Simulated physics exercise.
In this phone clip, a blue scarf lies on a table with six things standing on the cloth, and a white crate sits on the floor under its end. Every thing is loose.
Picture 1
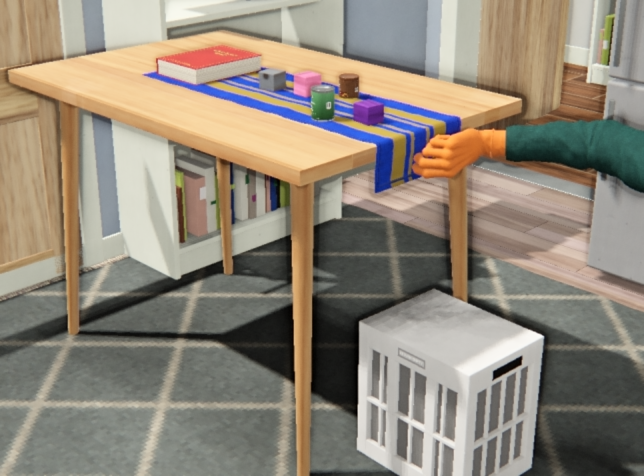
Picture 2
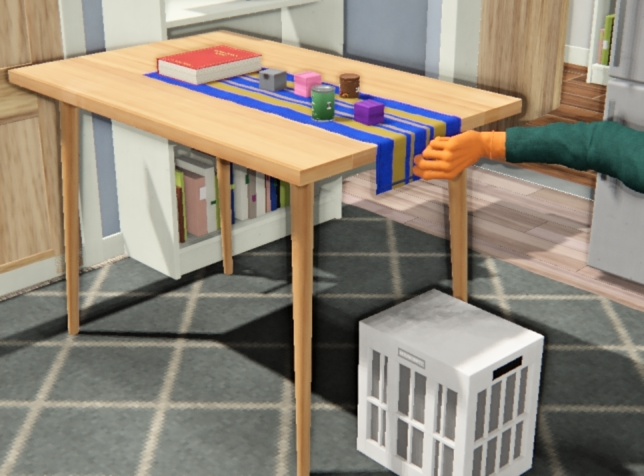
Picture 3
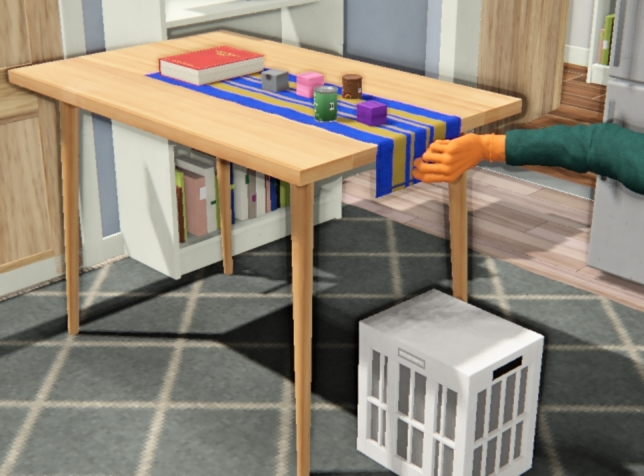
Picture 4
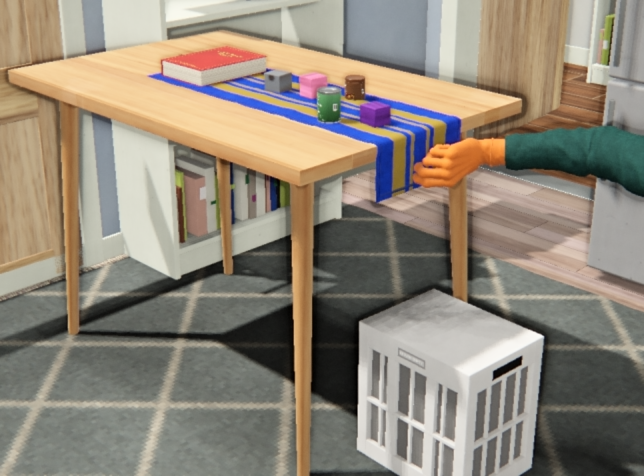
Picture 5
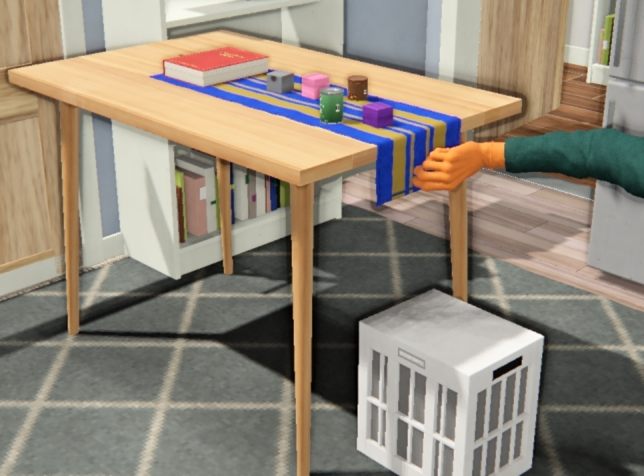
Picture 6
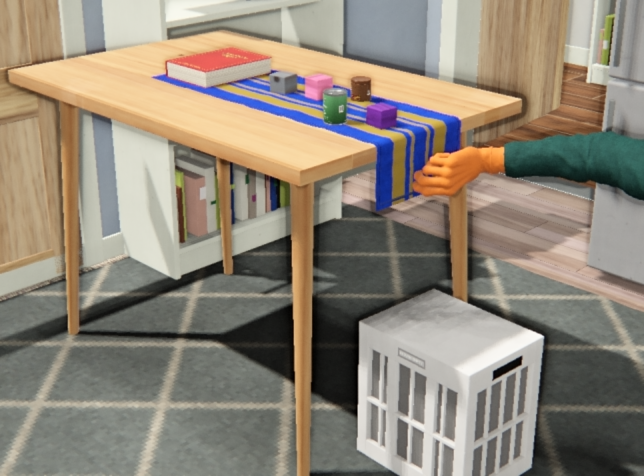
A room with a grey diamond-patterned carpet is seen from slightly above, with a wooden table before low white bookshelves. On a blue and tan striped cloth are a red book, grey and pink cubes, a brown pot, a green can and a purple cube, with a white crate below. An orange-gloved hand at right draws the cloth slightly down over the edge, the objects shifting with it, while the camera stays still.
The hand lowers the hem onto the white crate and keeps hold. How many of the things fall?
Just three fall.
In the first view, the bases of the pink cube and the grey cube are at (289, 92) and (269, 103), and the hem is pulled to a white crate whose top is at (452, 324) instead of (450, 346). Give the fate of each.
Outcome for the pink cube: It stays. Outcome for the grey cube: It stays.
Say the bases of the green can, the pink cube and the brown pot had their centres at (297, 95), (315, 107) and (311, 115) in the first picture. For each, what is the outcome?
Outcome: Green can is still in place, pink cube is gone, brown pot is gone.
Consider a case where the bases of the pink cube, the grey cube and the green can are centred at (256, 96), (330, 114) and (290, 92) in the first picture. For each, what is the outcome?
As for the pink cube, it holds its spot; the grey cube, it leaves the top; the green can, it holds its spot.
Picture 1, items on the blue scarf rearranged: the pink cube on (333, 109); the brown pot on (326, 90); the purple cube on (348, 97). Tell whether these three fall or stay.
Pink cube: Off; brown pot: Still on; purple cube: Off.
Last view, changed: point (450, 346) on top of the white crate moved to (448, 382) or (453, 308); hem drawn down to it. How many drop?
That would make 4 and 2.
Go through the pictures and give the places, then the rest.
Hem (375, 193); purple cube (369, 103); green can (323, 88); brown pot (349, 76); pink cube (308, 74); grey cube (273, 71); top of the crate (450, 346), in the first picture.
Hem (376, 194); purple cube (369, 103), in the second picture.
Hem (376, 198); green can (326, 89), in the third picture.
Hem (376, 202); brown pot (355, 77); top of the crate (450, 346), in the fourth picture.
Hem (376, 206); pink cube (316, 76), in the fifth picture.
Hem (376, 211); purple cube (382, 107); green can (335, 91); brown pot (361, 79); pink cube (319, 77); grey cube (283, 74), in the sixth picture.
Soon after, hem near (418, 266); purple cube gone.
After that, hem on the crate; purple cube, green can and brown pot gone.
In the end, hem on the crate; purple cube, green can and brown pot gone. Over the edge go three.
